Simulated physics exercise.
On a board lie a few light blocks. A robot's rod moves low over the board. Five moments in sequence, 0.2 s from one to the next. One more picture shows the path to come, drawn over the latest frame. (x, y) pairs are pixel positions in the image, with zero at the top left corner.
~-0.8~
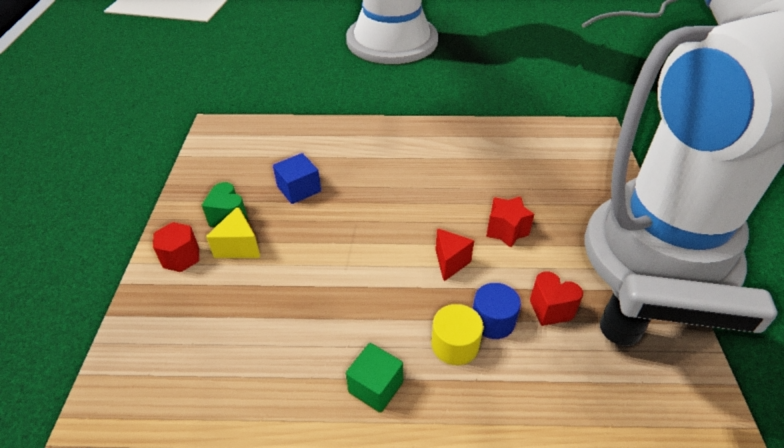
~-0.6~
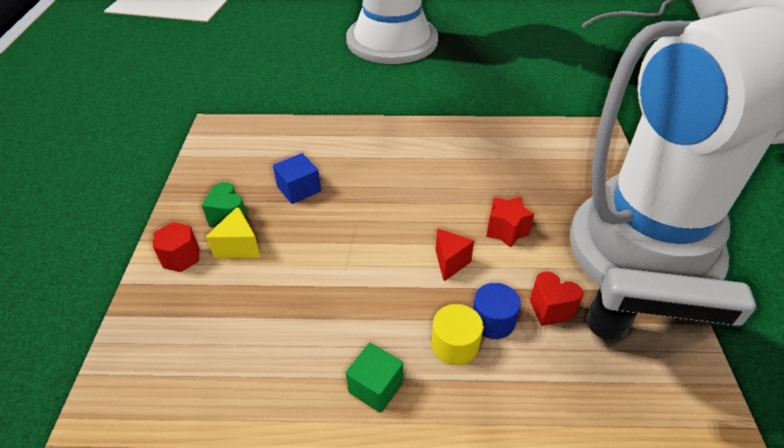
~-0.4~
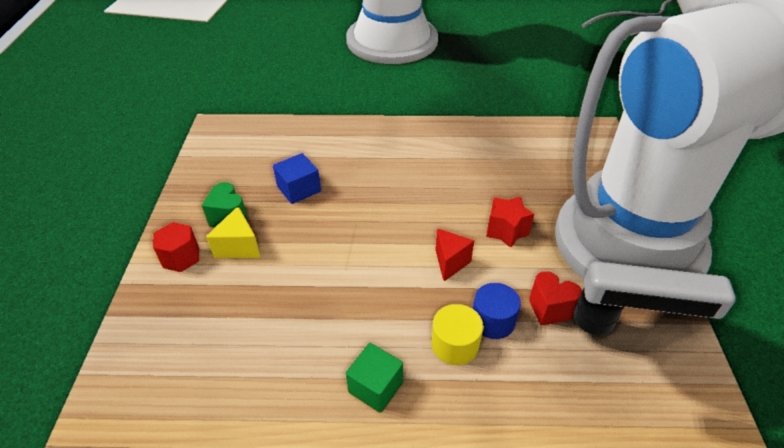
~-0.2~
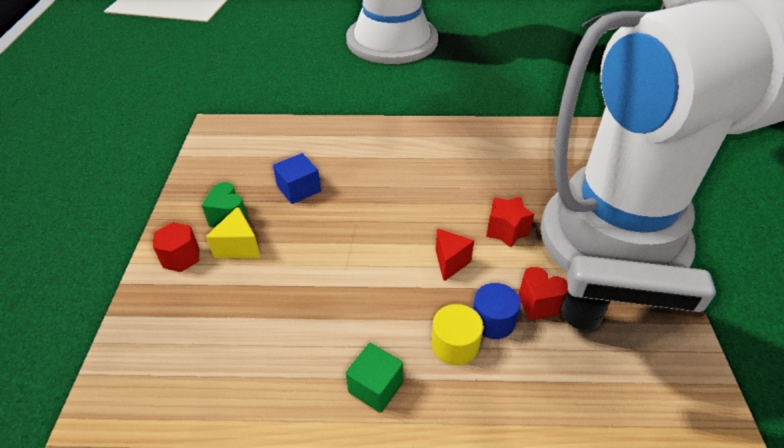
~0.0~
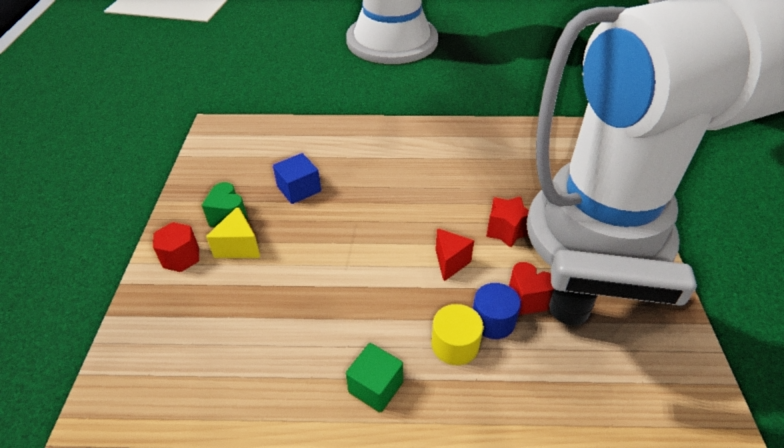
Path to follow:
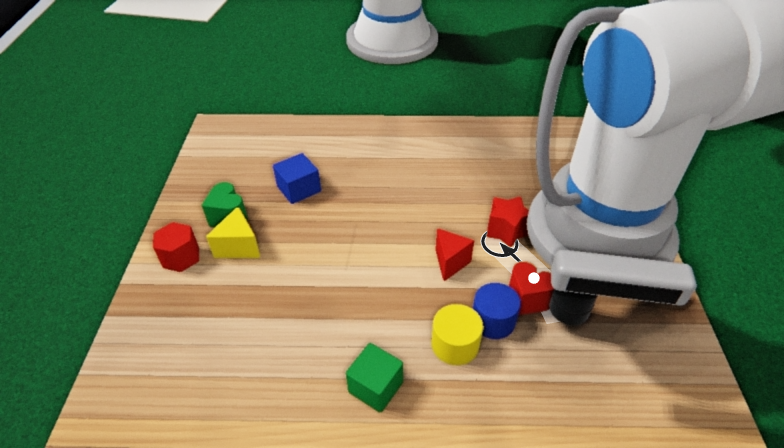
Robot arm sliding slowly left over a wooden board of coloured blocks, its dark rod nudging the red heart block slightly left.
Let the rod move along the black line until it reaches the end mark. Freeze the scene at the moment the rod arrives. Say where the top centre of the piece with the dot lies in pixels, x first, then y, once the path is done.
Its top face will be centred at roughly (498, 254).
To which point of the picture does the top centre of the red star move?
Near (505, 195).
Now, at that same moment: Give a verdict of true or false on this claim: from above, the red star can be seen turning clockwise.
True
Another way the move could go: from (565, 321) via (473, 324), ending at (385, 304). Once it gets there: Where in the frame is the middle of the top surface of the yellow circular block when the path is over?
Its top middle is near (420, 332).
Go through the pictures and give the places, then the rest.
The first picture shows rod's lower end at (620, 330); red triangle at (453, 242); red star at (511, 209); red heart block at (558, 288).
The second picture shows rod at (606, 325); blocks still.
The third picture shows rod at (593, 320); blocks still.
The fourth picture shows rod at (581, 315); red heart block at (546, 283).
The fifth picture shows rod at (569, 310); red triangle at (453, 242); red star at (511, 209); red heart block at (534, 278).
Drawn move, from (565, 321) via (536, 277), ending at (500, 243); the dot is on the red heart block.
What follows on the original path. One third of the way, rod at (551, 279); red heart block at (516, 264), turned 55° anticlockwise.
Two thirds of the way, rod at (526, 254); red heart block at (499, 254), turned 110° anticlockwise.
At the end, rod at (502, 232); red triangle still; red star at (505, 195), turned 35° clockwise; red heart block at (498, 254), turned 115° anticlockwise.
